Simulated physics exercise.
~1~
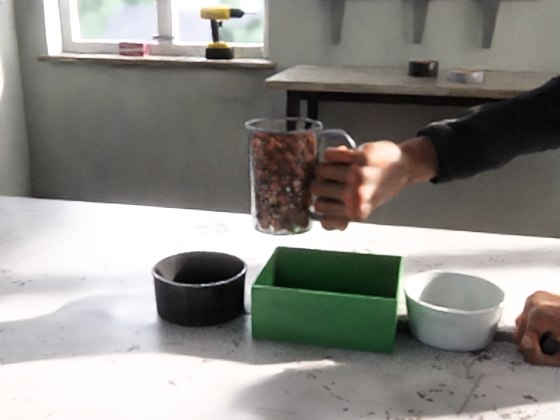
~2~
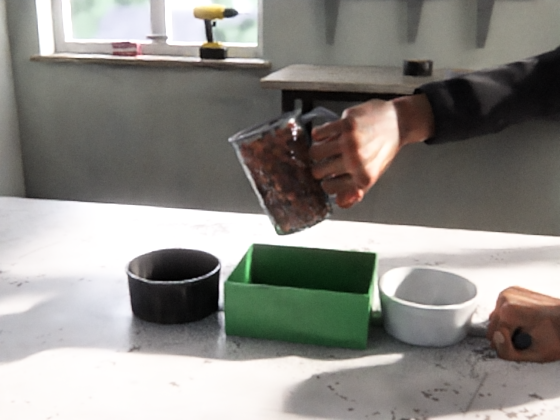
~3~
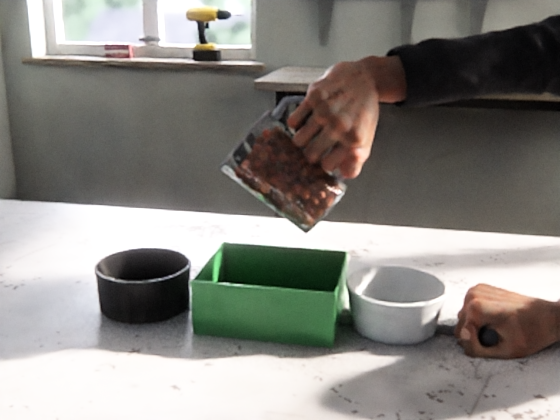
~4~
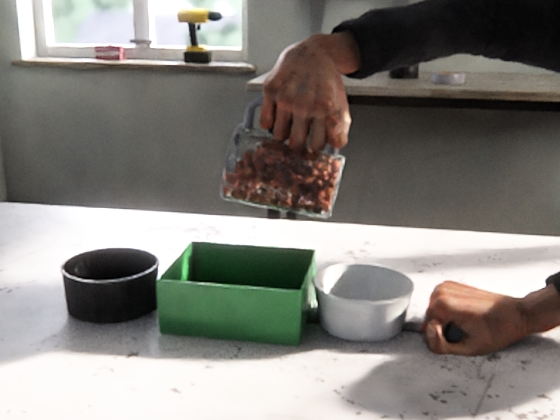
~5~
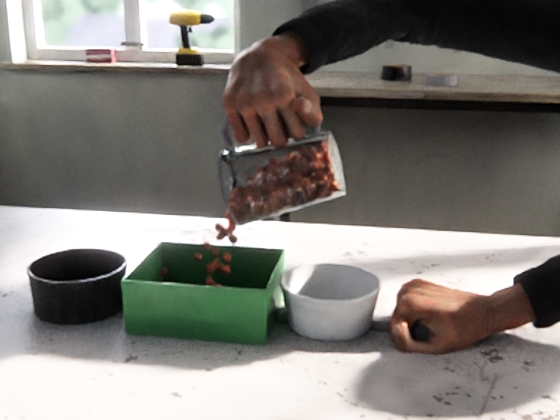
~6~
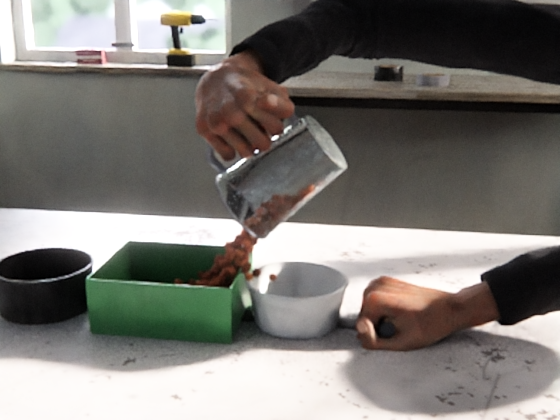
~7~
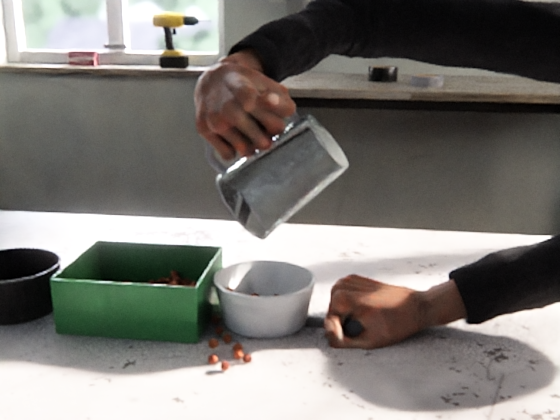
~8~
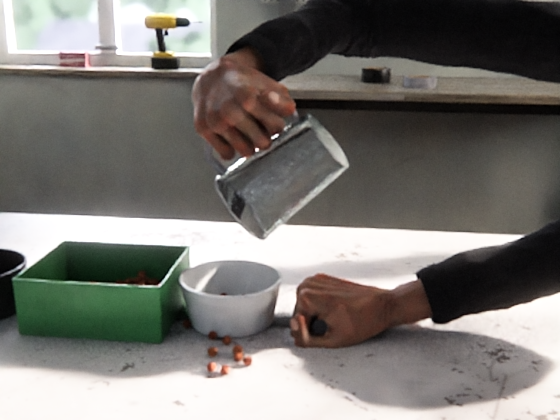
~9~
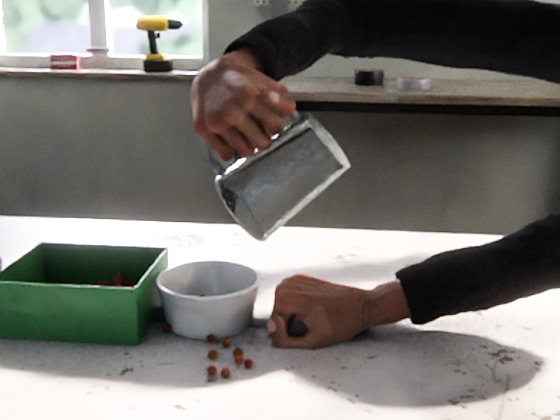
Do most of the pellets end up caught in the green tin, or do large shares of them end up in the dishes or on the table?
Most of the pellets end up in the green tin. Only a few land in the white dish and on the table, and the black dish gets none.
